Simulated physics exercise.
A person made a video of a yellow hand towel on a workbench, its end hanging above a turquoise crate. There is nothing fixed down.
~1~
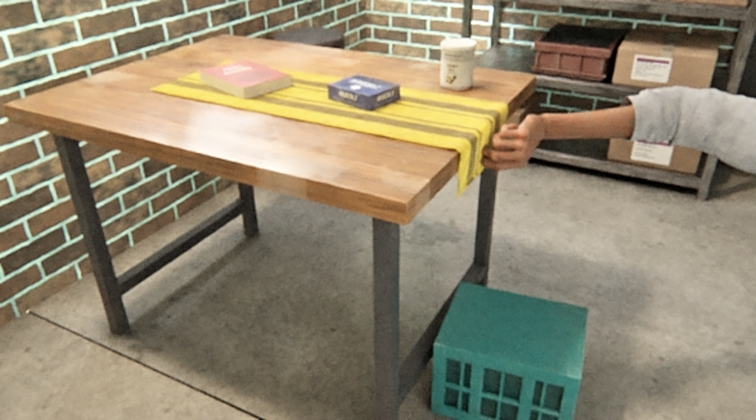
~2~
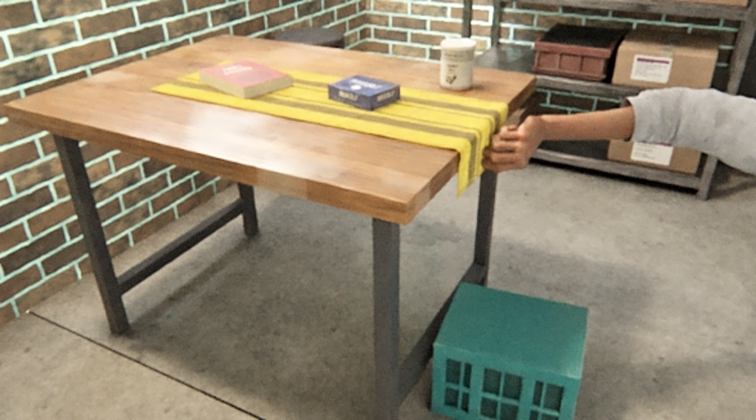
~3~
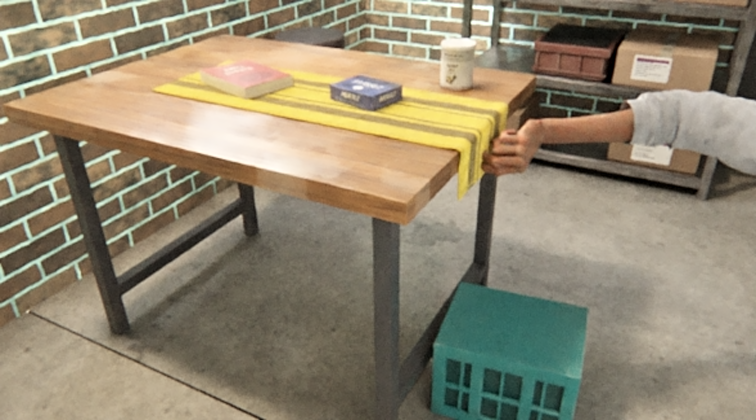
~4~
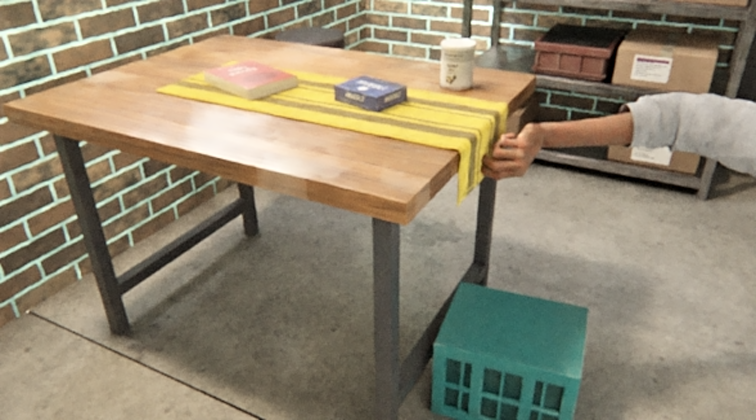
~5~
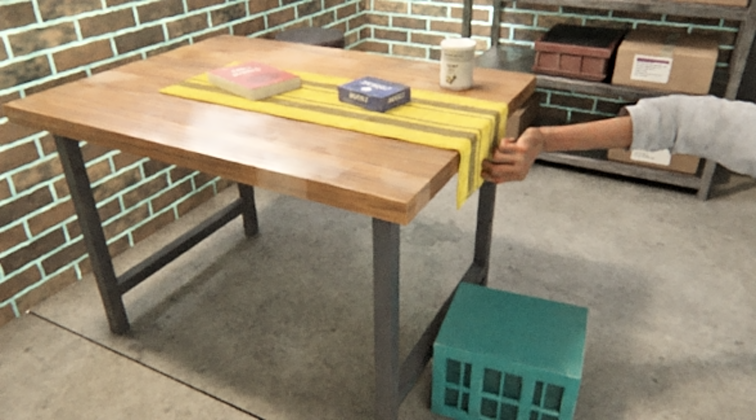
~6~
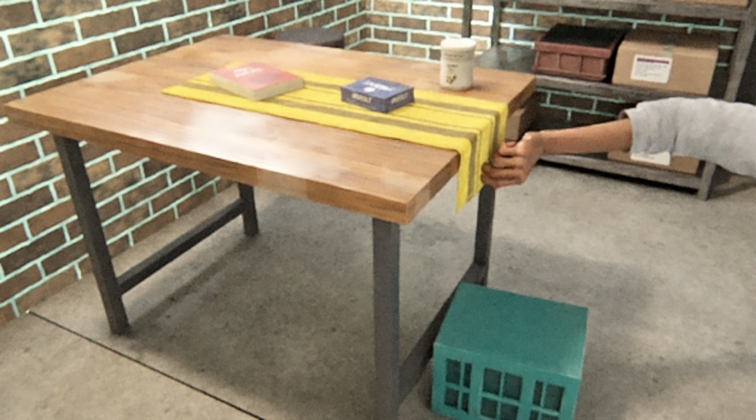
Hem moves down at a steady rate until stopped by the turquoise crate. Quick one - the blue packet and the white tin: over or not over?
Blue packet: Over; white tin: Not over.
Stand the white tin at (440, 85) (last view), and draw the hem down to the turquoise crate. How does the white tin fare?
In that case it is carried off.
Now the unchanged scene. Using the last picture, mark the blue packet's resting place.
It finishes at pixel (524, 286).
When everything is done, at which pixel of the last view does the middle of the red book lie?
In the last view, roughly at (381, 101).
Then, 0.72 s past the final frame, hem going down; packet carried along near (424, 102); tin still.
Then, 1.60 s past the final frame, hem going down; packet carried along near (487, 113); tin still.
When it is over, hem on the crate; packet down below near (524, 286); tin still. The blue packet falls off and the white tin remains up there.
